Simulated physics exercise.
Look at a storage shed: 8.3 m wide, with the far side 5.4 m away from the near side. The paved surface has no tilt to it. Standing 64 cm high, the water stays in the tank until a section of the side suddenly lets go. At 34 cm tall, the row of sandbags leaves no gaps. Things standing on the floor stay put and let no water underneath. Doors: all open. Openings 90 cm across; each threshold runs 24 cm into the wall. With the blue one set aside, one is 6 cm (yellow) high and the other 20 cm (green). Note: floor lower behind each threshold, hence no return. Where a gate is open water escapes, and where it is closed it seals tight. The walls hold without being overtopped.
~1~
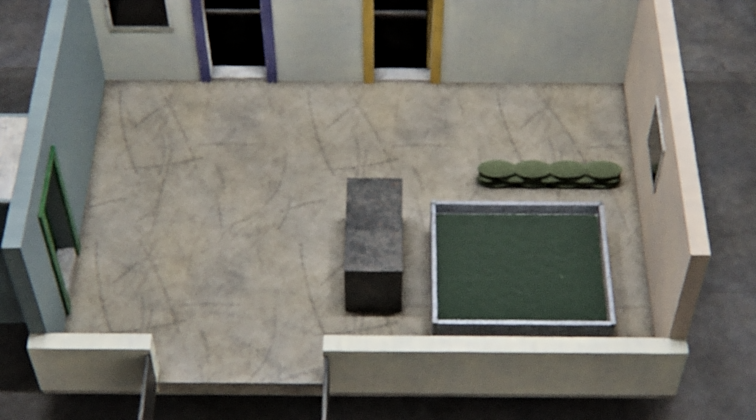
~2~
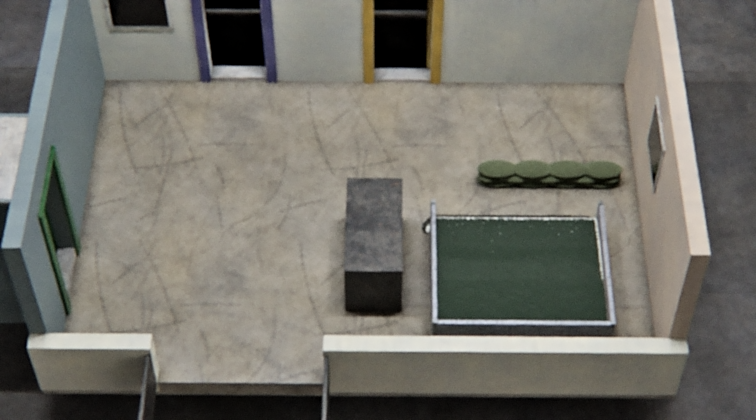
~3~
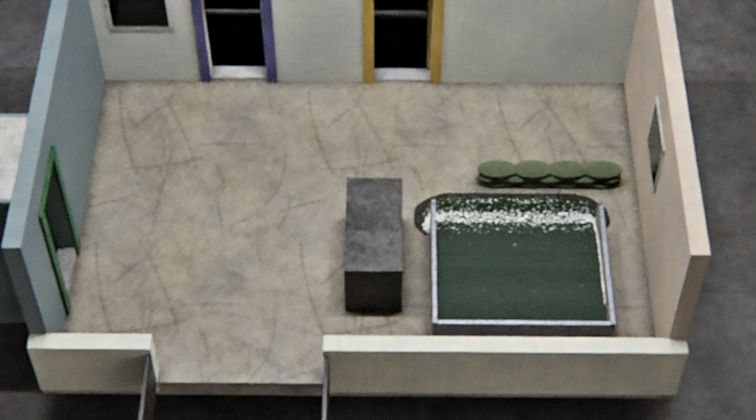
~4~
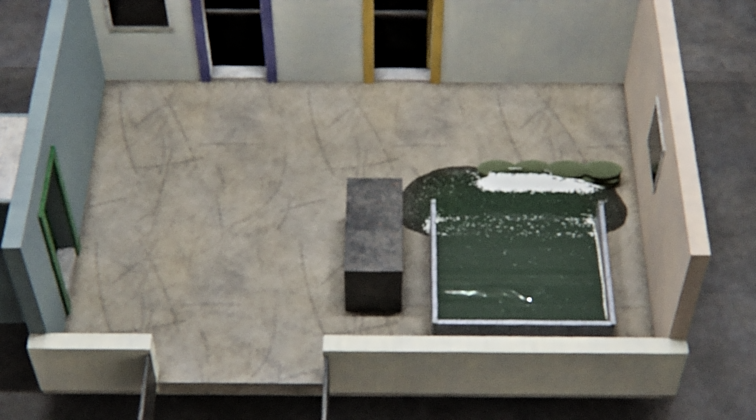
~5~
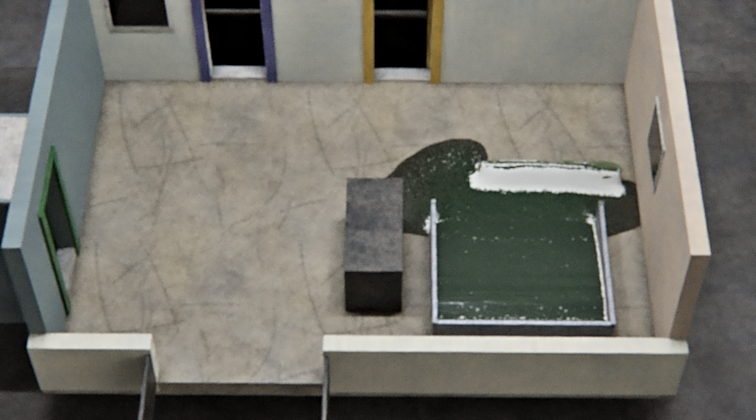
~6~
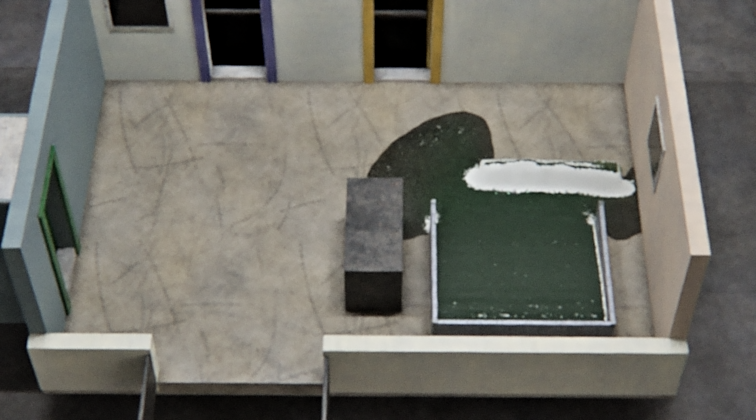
In the shed, green water pours from the tank's far side and spreads across the floor.
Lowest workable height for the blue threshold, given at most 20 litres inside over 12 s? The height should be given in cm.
Roughly 6.5 cm.
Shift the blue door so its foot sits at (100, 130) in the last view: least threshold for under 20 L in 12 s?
Around 13.5 cm would do it.
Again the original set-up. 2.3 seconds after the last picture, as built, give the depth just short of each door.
In cm - blue: 11, yellow: 17, green: 0.
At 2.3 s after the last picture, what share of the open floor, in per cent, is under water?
Roughly 55 percent of the floor is wet.
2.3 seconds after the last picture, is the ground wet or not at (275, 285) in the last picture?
I'd say that place has stayed dry.
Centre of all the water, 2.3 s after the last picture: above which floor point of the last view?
It lies near (489, 214) in the last picture.
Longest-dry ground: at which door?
Door: Green.
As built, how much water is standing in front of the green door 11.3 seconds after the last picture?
Lab note: Depth approx. 9.5 cm.
Then, 0.7 s after the last picture water covers 30 % of the floor, deepest (46 cm) near (519, 206); it has not reached the blue door.
Then, 2.3 s after the last picture water covers 55 % of the floor, deepest (30 cm) near (619, 360); 11 cm at the blue door, 1 litre in over its 9 cm threshold.
Then, 11.3 s after the last picture water covers 95 % of the floor, deepest (10 cm) near (67, 323); 8 cm at the blue door, 5 litres in over its 9 cm threshold.
At the blue door as built, the water peaked near 12 cm, 2.1 s after the last picture.
With a threshold of 5.5 cm, 32 litres would have come in within the 12 s; with 7.5 cm, 11 litres. So under 20 litres takes about 6.5 cm.
